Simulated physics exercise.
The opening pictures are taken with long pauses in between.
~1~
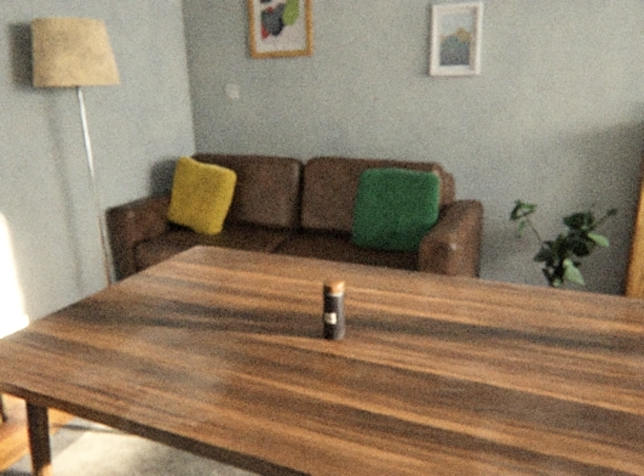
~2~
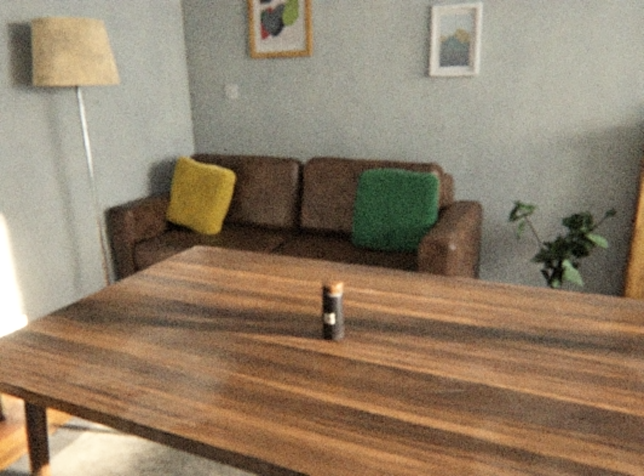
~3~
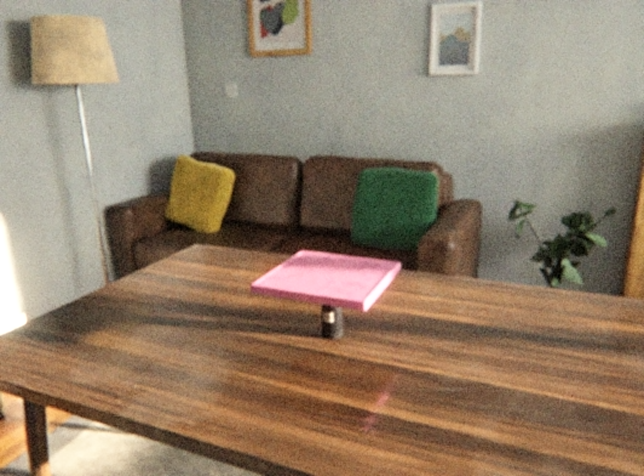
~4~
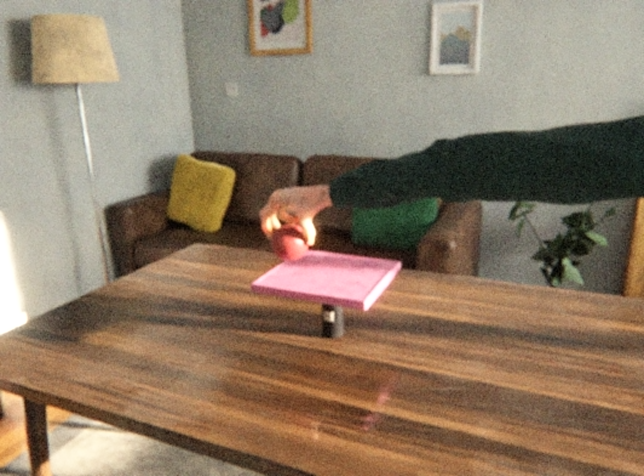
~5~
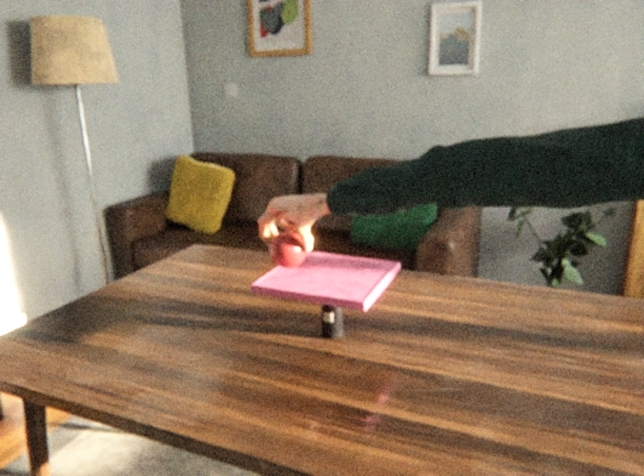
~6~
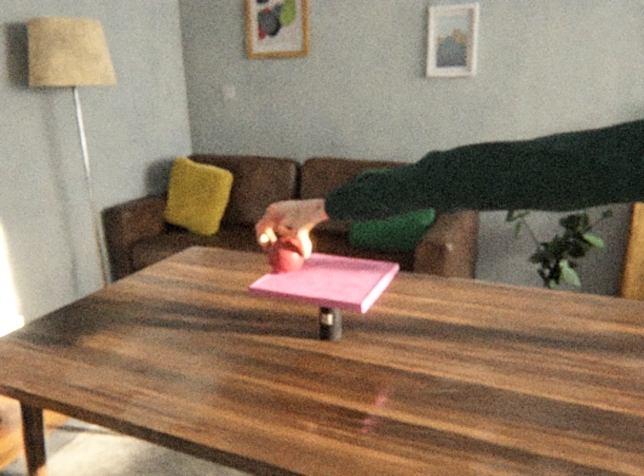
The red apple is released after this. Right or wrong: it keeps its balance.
Wrong.
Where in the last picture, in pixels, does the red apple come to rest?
Near (262, 313).
Then, 0.30 s after the last picture, red apple now fallen; pink lid tipped 49° from how it was.
Then, 0.50 s after the last picture, pink lid on its side.
Then, 0.90 s after the last picture, pink lid now fallen.
By the end, fallen, pink lid and red apple; black shaker in place. Seen from the same camera at the end, red apple near (262, 313). The stack loses its balance.
